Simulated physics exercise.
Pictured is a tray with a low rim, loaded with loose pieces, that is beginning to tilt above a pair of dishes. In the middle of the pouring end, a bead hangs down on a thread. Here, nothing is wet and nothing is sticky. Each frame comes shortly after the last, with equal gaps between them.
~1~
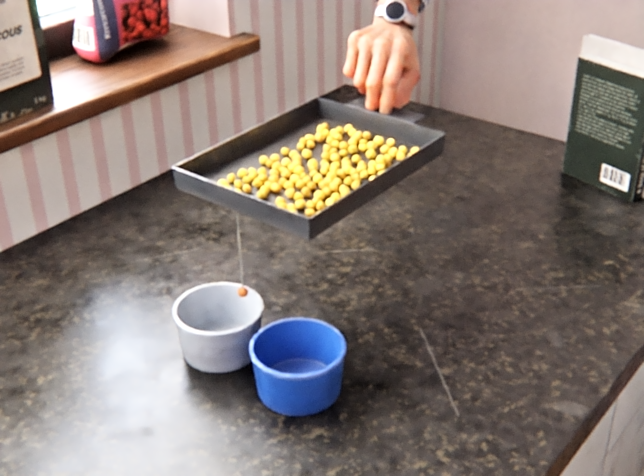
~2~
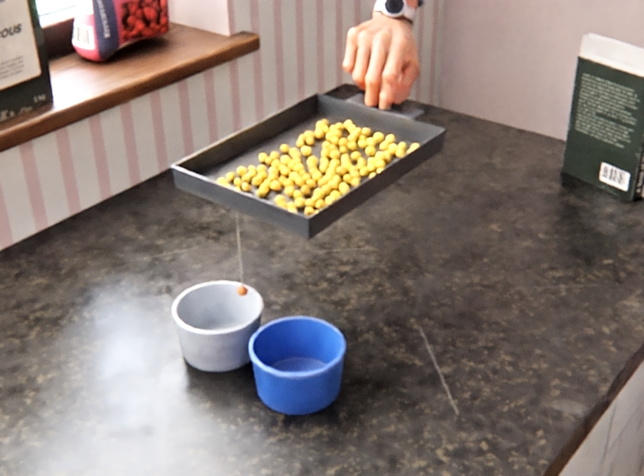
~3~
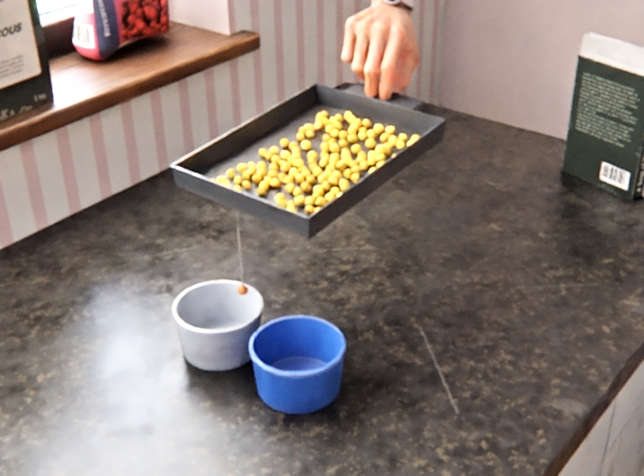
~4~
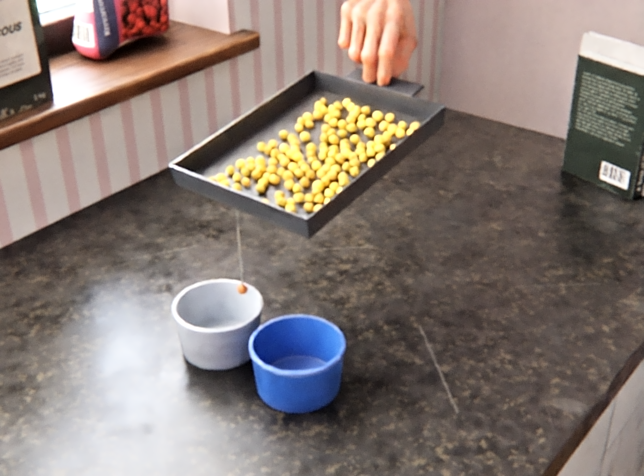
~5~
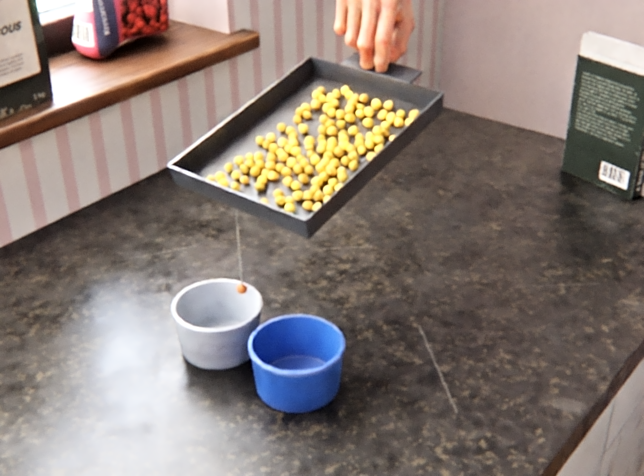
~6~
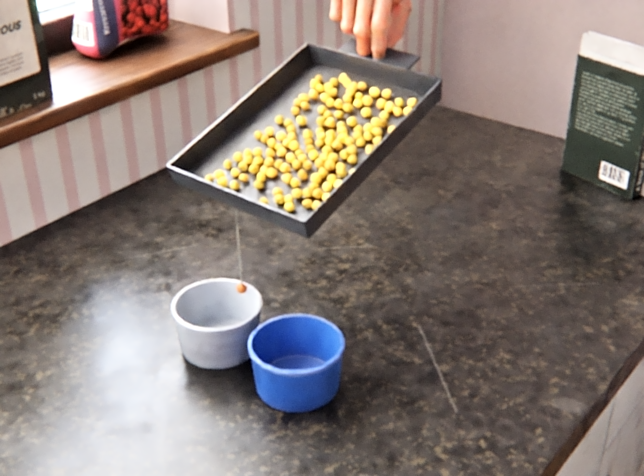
We see a hand holding a dark, low-rimmed tray of yellow puffed corn balls above a pale grey dish and a blue dish, then gradually raising its far end so the tray slopes towards them, while an orange bead hangs on a thread.
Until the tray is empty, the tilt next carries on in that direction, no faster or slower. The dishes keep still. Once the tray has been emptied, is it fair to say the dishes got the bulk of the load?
So the dishes mostly fail at catching it, really.
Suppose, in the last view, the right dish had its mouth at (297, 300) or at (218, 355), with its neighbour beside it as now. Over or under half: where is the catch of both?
For the two places in order: A minority share, a majority share.
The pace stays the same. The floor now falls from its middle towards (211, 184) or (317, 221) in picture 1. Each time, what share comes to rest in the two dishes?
You'd see roughly 20 per cent the first time and 50 per cent the second.
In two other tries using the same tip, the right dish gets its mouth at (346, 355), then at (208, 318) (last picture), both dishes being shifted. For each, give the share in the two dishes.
You'd get 10 in a hundred the first time and 30 in a hundred the second.
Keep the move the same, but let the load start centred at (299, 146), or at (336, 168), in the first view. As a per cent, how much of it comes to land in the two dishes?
Try 1: 30 %; try 2: 30 %.
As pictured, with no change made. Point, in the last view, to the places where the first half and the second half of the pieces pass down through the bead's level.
I'd put it at roughly (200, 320), and after that at roughly (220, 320).
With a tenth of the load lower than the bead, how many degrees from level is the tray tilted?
The angle is around 115°.
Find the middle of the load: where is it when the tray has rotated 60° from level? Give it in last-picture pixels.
The middle of the pieces sits at roughly (257, 176).
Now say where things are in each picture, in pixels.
Corners of the pouring end near (175, 167) and (309, 217), level; middle of the load near (325, 172), puffed corn balls; left dish near (189, 345); right dish near (269, 387); bead on its thread near (243, 292), in the first picture.
Corners of the pouring end near (174, 166) and (308, 216), level; middle of the load near (324, 169), in the second picture.
Corners of the pouring end near (174, 165) and (308, 216), tipped barely, level across its low end; middle of the load near (324, 164), in the third picture.
Corners of the pouring end near (172, 165) and (307, 217), tipped a little, level across its low end; middle of the load near (323, 157), in the fourth picture.
Corners of the pouring end near (171, 165) and (305, 218), tipped a little, level across its low end; middle of the load near (322, 150), in the fifth picture.
Corners of the pouring end near (169, 165) and (304, 219), tipped clearly, level across its low end; middle of the load near (320, 143); left dish near (188, 341); right dish near (267, 383), in the sixth picture.
Shortly afterwards, tray tipped steeply; the whole lot on the tray.
Next, tray tipped right over; the whole lot on the tray.
Some moments later, tray tipped past a quarter turn; near a quarter in the right dish; a little in the left dish; near two thirds outside both.
In the end, tray tipped past a quarter turn; near a quarter in the right dish; a little in the left dish; near two thirds outside both.
